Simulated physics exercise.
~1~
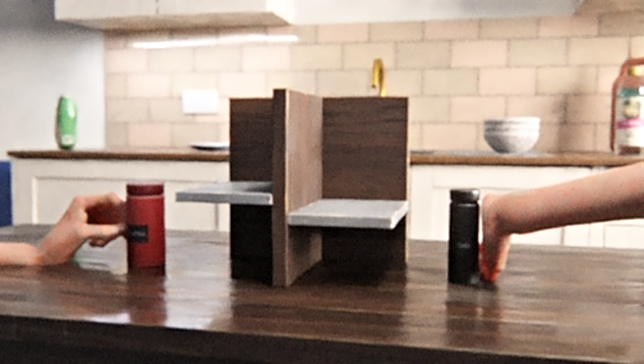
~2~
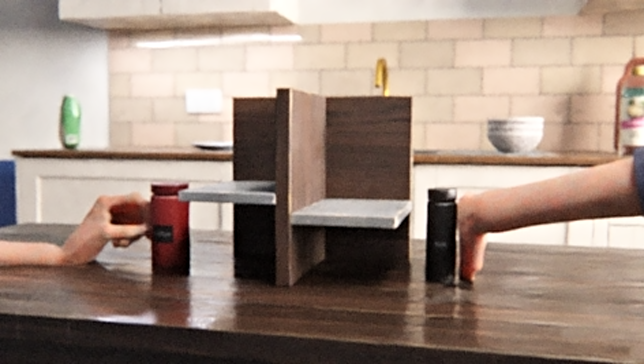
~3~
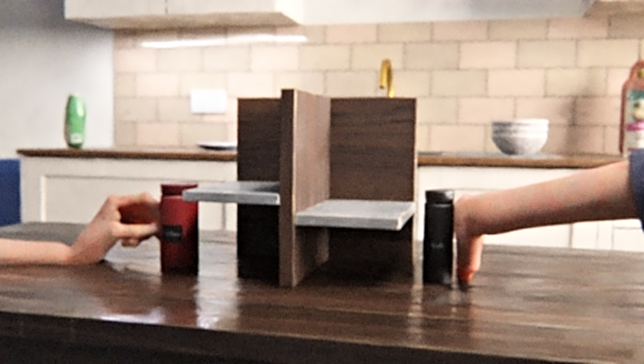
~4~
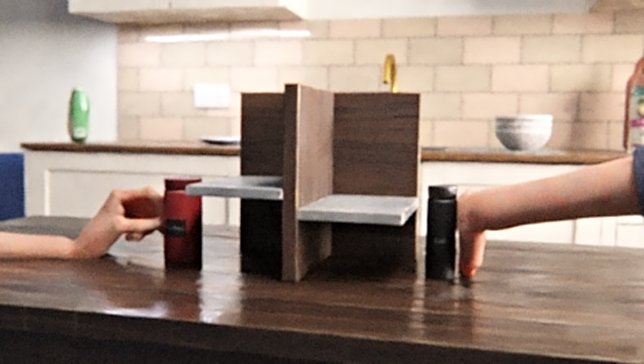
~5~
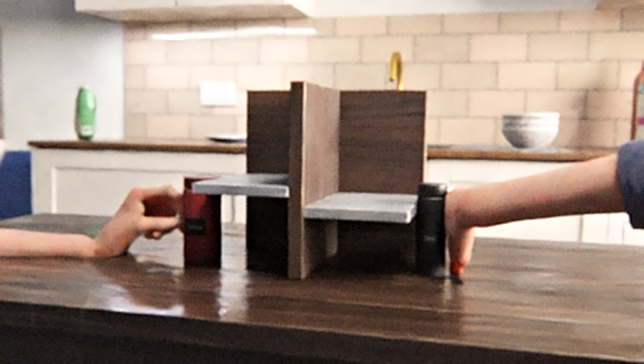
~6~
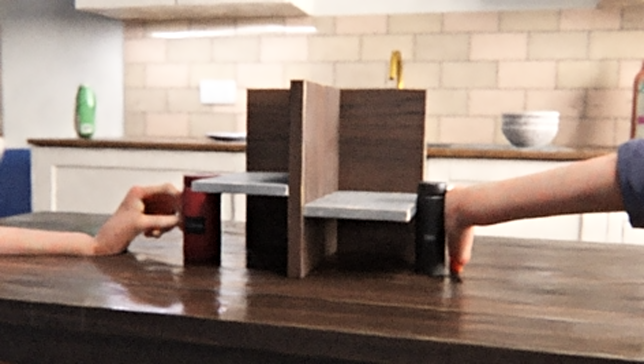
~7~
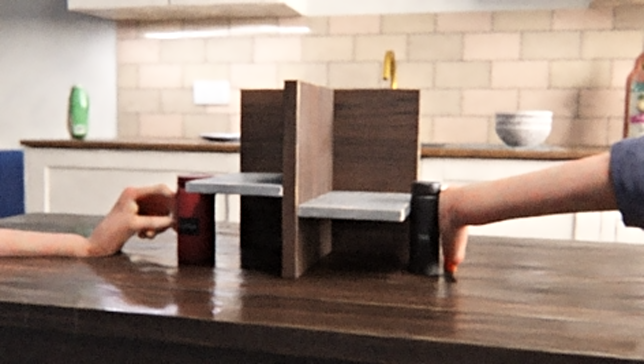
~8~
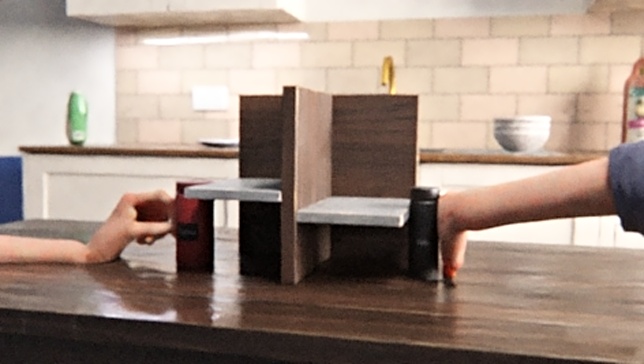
On a dark wooden kitchen table, two hands pushed a red jar from the left and a black shaker from the right toward a small rack with a low shelf on each side, and both stopped upright at the shelves, too tall to slide under.
